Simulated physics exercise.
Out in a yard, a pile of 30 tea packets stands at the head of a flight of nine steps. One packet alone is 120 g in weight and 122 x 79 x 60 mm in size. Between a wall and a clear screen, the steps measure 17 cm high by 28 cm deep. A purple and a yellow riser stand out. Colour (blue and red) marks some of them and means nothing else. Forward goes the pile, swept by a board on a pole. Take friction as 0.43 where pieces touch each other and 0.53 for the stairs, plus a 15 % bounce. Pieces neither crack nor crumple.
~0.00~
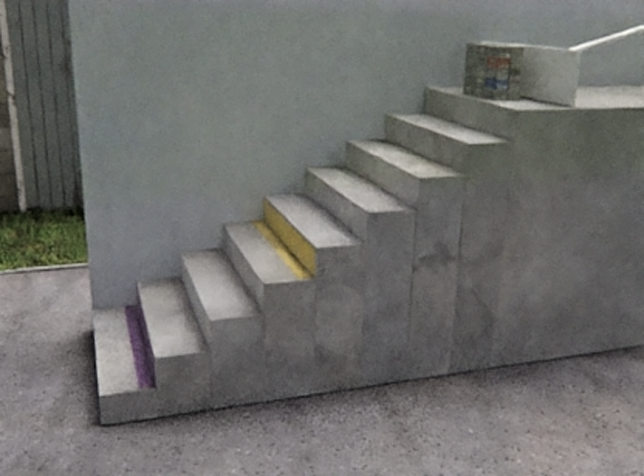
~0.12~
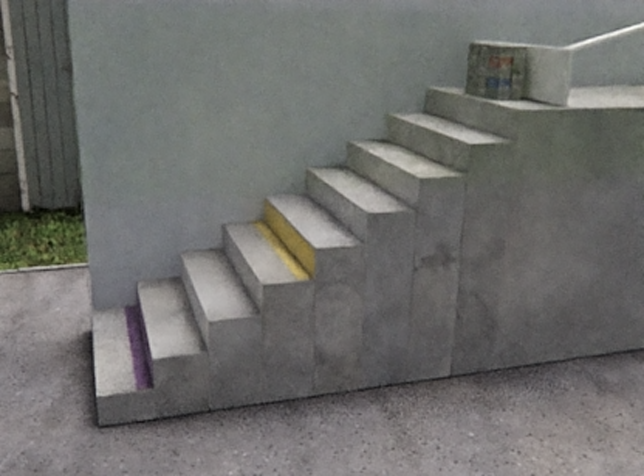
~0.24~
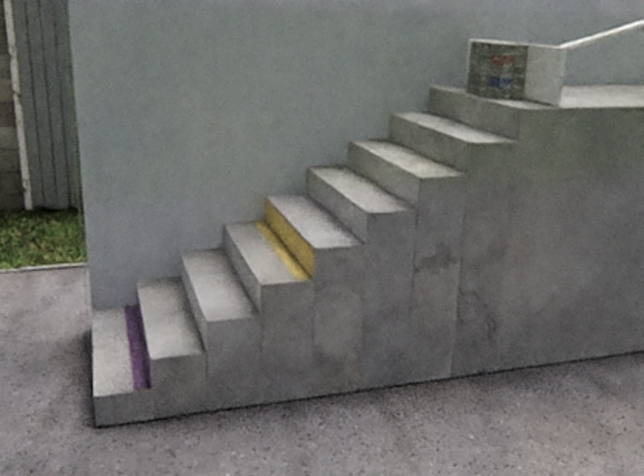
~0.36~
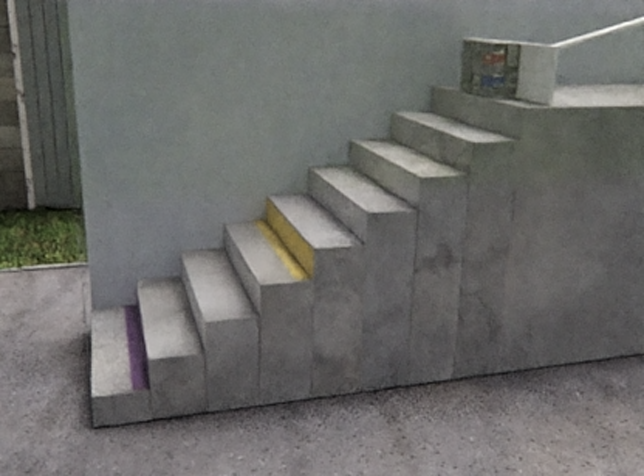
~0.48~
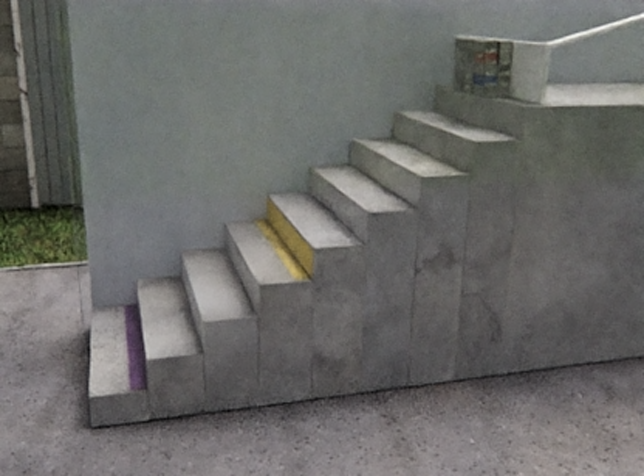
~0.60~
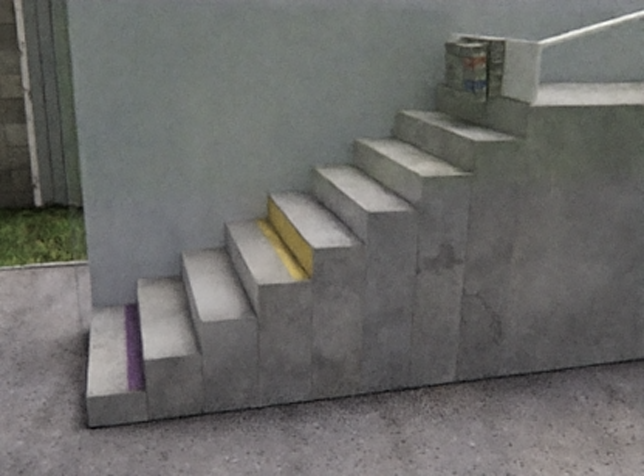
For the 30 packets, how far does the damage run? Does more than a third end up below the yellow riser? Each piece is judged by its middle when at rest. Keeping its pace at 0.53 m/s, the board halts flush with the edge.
No, less than a third.
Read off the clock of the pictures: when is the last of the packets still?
Close to 3.0 s.
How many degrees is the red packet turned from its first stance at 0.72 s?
Something like 10°, give or take.
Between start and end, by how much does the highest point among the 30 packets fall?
Something like 31 cm, give or take.
By 0.72 s, none of the 30 packets below the yellow riser, 30 disturbed; red packet tilted 9°, 17 cm lower; blue packet tilted 9°, 16 cm lower.
By 1.02 s, none of the 30 packets below the yellow riser, 30 disturbed; red packet on its side; blue packet 17 cm lower.
By 1.56 s, 1 of the 30 packets below the yellow riser; red packet upside down; blue packet 17 cm lower.
When it is over (3.4 s), 3 of the 30 packets below the yellow riser; red packet upside down; blue packet 17 cm lower. That is 10 per cent. In pixels of the last frame, middles, red packet near (404, 152), blue packet near (462, 110).
